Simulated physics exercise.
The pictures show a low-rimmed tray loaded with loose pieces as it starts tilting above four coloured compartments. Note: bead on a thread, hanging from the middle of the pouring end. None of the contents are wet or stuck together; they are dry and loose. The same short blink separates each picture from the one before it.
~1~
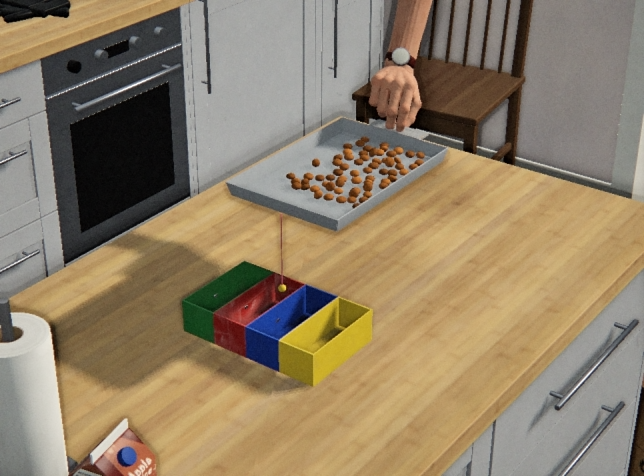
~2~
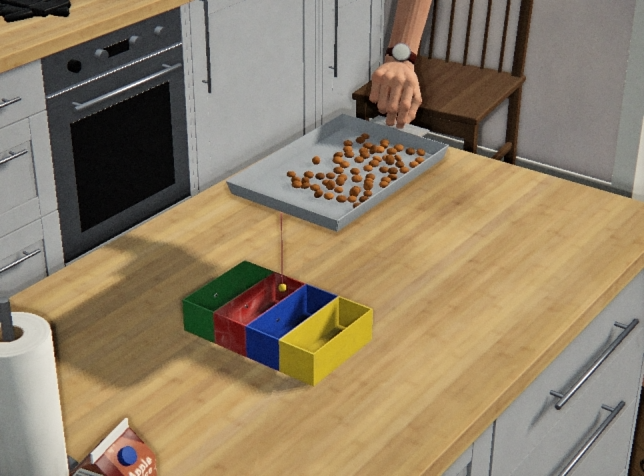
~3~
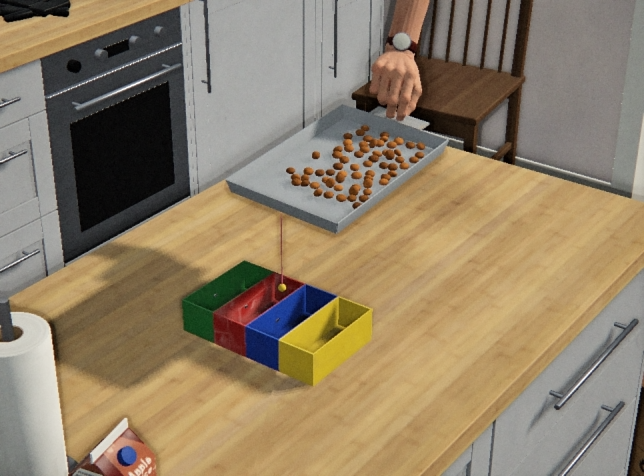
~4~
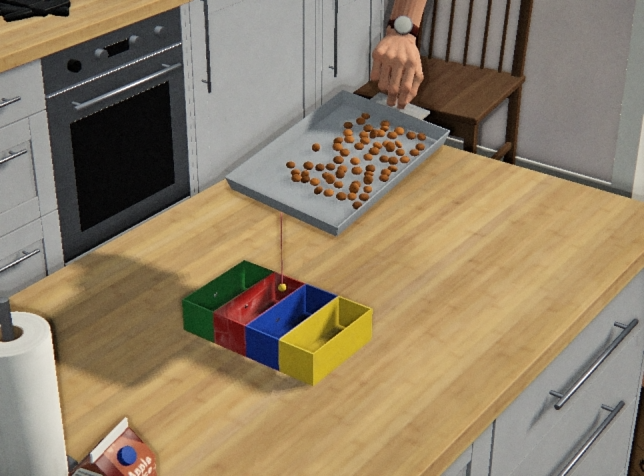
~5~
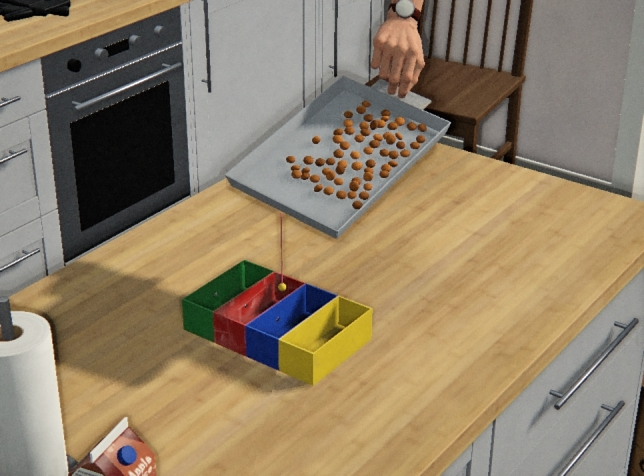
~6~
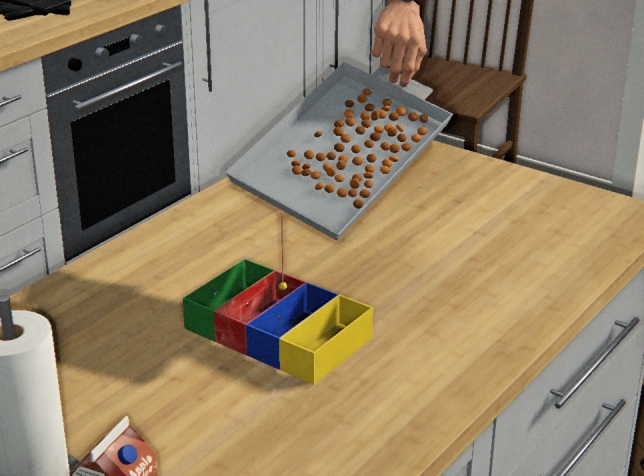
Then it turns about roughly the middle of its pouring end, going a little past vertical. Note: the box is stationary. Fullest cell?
Yellow.
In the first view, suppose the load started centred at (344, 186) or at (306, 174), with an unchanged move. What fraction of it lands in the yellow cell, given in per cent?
In order, about 80 and 90 in a hundred.
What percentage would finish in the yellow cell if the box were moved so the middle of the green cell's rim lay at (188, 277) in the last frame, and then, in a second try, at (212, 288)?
About 0% on the first try and 70% on the second.
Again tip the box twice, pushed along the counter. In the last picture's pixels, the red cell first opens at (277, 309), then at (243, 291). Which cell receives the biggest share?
That blue cell; that yellow cell.
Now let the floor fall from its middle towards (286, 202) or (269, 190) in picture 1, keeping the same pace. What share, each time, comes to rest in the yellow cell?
I'd put it at some 0 % and then some 0 %.
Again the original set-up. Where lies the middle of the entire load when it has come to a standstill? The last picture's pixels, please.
The centre comes to rest close to (331, 345).
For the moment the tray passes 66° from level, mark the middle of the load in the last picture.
In the last view the centre sits at roughly (342, 220).
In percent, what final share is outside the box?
Close to 10 in a hundred.
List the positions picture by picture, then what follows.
Corners of the pouring end at (231, 181) and (337, 217), level; middle of the load at (355, 173), bits of cat kibble; bead on its thread at (282, 288); green cell at (199, 319); red cell at (230, 332); blue cell at (263, 346); yellow cell at (297, 360), in the first frame.
Corners of the pouring end at (232, 180) and (337, 217), level; middle of the load at (355, 171), in the second frame.
Corners of the pouring end at (231, 179) and (337, 220), tipped barely, lowest at the right corner; middle of the load at (355, 167), in the third frame.
Corners of the pouring end at (231, 176) and (337, 224), tipped a little, lowest at the right corner; middle of the load at (355, 161), in the fourth frame.
Corners of the pouring end at (231, 174) and (337, 227), tipped clearly, lowest at the right corner; middle of the load at (355, 155), in the fifth frame.
Corners of the pouring end at (231, 172) and (337, 230), tipped clearly, lowest at the right corner; middle of the load at (356, 149), a stray few on the move; green cell at (199, 317); red cell at (231, 330); blue cell at (263, 344); yellow cell at (297, 358), in the sixth frame.
Soon after the last picture, tray tipped steeply; nearly all on the tray; a small part falling or outside the box.
A little later, tray tipped past a quarter turn; a small part on the tray; about two thirds in the yellow cell; a small part in the blue cell; a small part falling or outside the box.
Later still, tray tipped past a quarter turn; most in the yellow cell; a small part in the blue cell; a small part falling or outside the box.
At rest, tray tipped past a quarter turn; most in the yellow cell; a small part in the blue cell; none in the red cell; none in the green cell; a small part outside the box.
